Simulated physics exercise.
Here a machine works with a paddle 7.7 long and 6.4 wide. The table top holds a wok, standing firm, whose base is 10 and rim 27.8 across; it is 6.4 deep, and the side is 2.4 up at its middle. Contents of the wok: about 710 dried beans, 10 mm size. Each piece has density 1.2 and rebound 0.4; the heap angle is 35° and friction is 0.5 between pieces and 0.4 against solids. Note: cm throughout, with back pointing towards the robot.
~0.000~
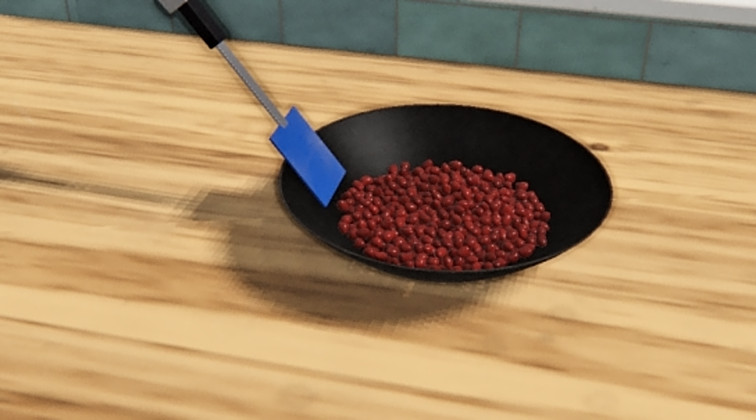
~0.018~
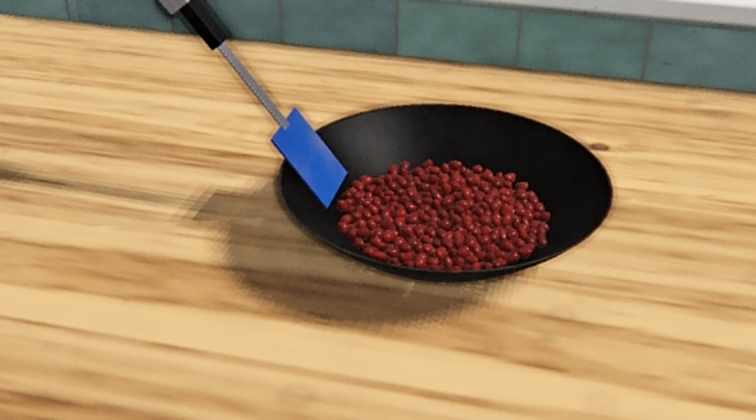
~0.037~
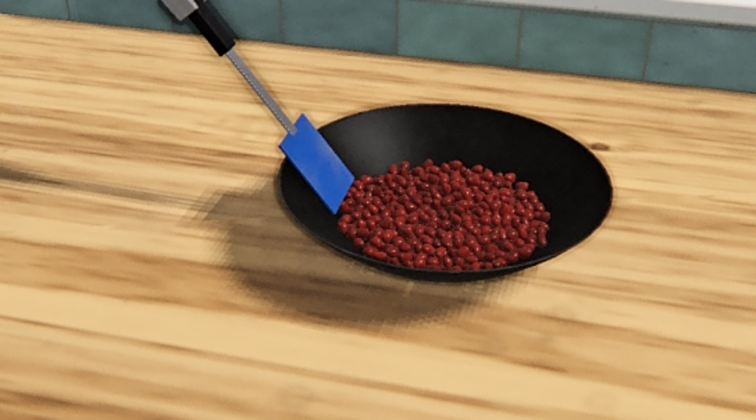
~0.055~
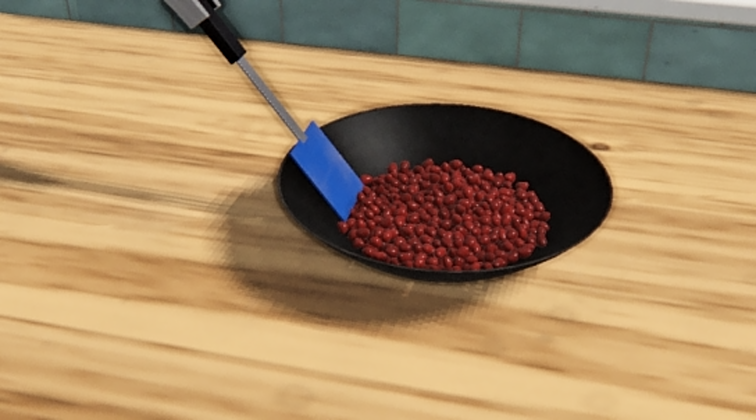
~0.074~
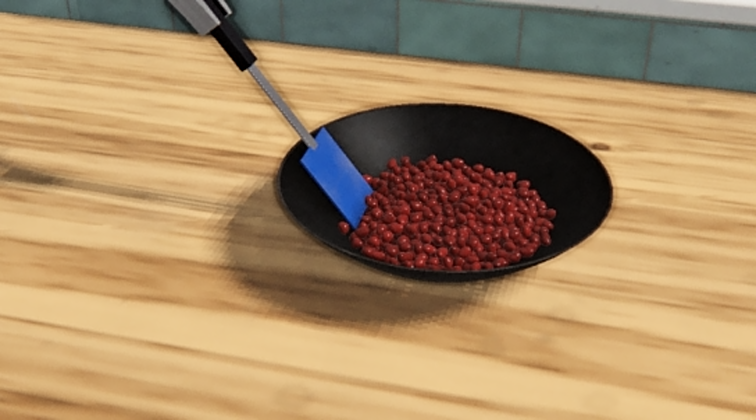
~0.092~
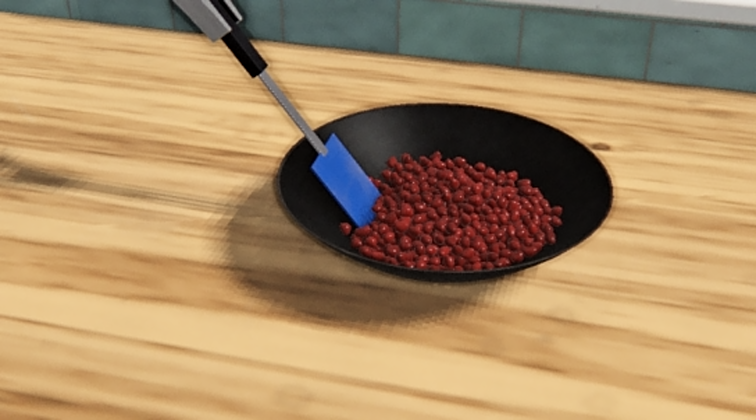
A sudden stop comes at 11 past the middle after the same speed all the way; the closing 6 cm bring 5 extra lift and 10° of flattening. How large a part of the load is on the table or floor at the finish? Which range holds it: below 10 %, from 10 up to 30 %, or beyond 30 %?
The range from 10 up to 30 %.
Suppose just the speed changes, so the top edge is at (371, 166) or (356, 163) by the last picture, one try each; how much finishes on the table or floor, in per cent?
Around 40 per cent, then around 35 per cent.
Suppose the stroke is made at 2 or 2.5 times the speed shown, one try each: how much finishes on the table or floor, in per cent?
Roughly 30 % and roughly 40 %.
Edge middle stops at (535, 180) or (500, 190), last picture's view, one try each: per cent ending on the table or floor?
Roughly 5 and 0 per cent.
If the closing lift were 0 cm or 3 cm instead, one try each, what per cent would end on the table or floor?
Near 20 and 20 percent respectively.
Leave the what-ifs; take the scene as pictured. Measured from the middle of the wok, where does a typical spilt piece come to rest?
Some 24 centimetres.
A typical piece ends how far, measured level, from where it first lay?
The value is roughly 4 cm.
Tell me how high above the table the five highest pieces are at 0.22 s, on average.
About 6 cm.
By 0.22 s, sloping 52°, highest piece 6 above the table; 708 in the wok.
By 0.34 s, sloping 49°, highest piece 8 above the table; 707 in the wok, 1 on the blade or in flight.
By 0.61 s, sloping 42°, highest piece 7 above the table; 584 in the wok, 99 on the table or floor, 25 on the blade or in flight.
By 1.66 s, sloping 42°, highest piece 7 above the table; 584 in the wok, 124 on the table or floor.
Final count, 584 in the wok, 124 on the table or floor. That is 18 % on the table or floor.
